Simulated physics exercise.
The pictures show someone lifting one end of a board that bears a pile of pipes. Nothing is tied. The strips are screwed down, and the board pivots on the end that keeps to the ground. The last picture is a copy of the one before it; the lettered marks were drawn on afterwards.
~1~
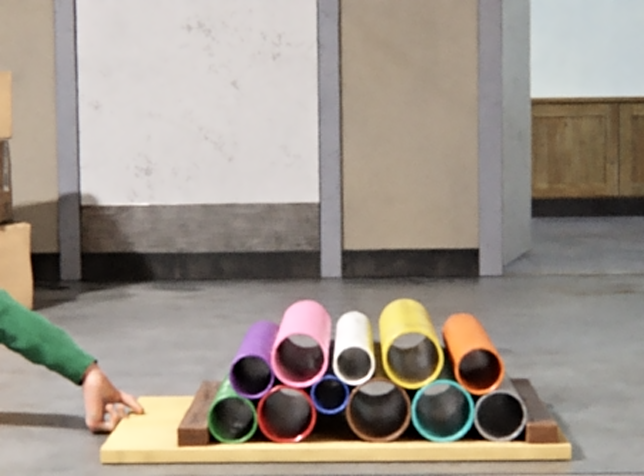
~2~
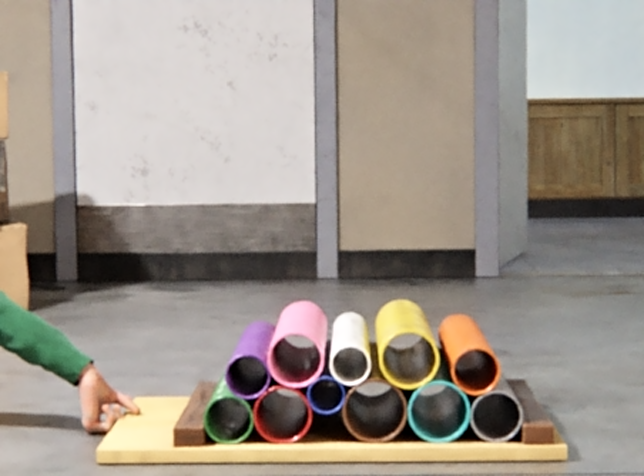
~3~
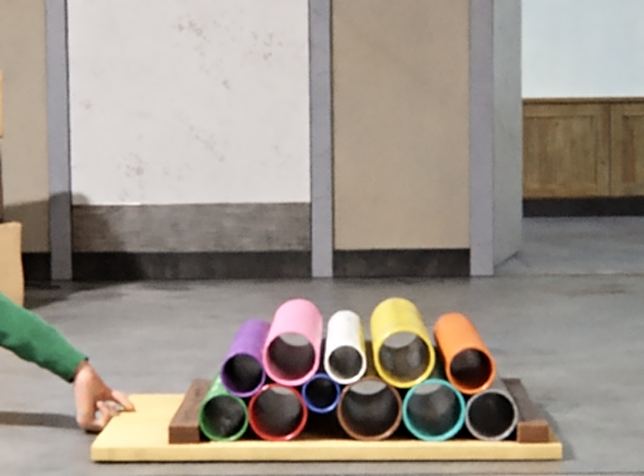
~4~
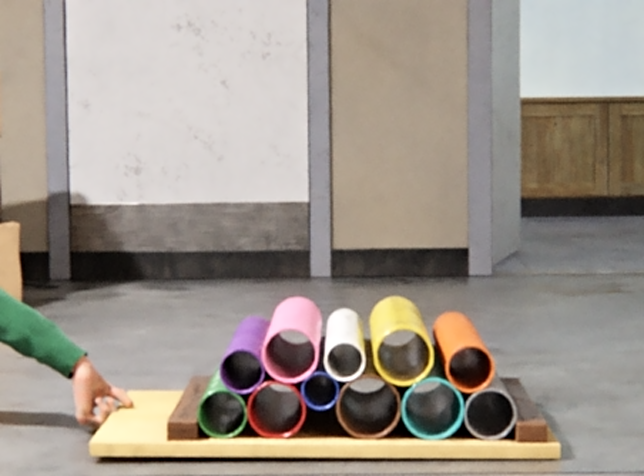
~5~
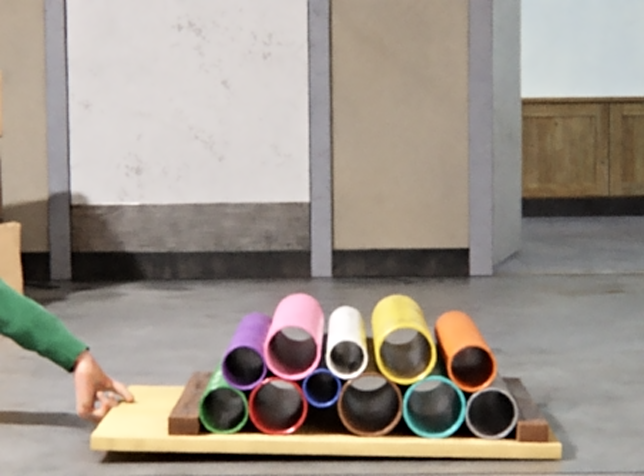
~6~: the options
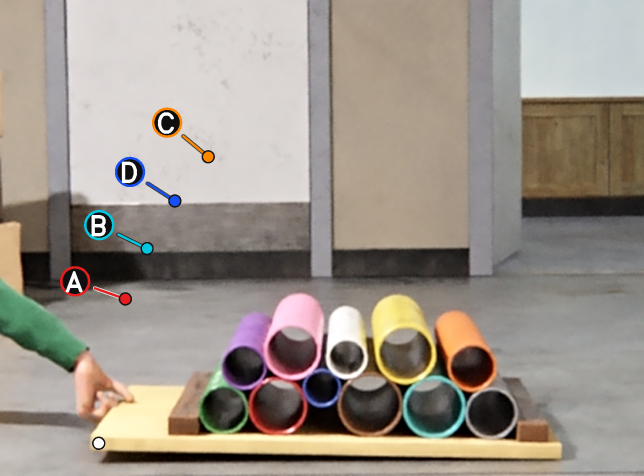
On a grey floor, a hand slightly lifts the left end of a board stacked with colourful pipes.
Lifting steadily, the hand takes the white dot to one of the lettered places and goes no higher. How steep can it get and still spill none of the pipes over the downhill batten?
At most to A.
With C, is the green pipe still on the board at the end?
Yes, with C.
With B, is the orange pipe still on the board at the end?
The orange pipe: No.
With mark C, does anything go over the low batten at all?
Yes.
On the marked copy, A at (125, 299); B at (147, 249); C at (208, 157); D at (175, 201); the white dot at (99, 443).
Following A. Soon after the start, board at 14°.
Later, board at 20°.
In the end, board at 20°, none over the low batten.
As for the rest, B one over the low batten (orange); C six over the low batten; D three over the low batten (orange, yellow, white).
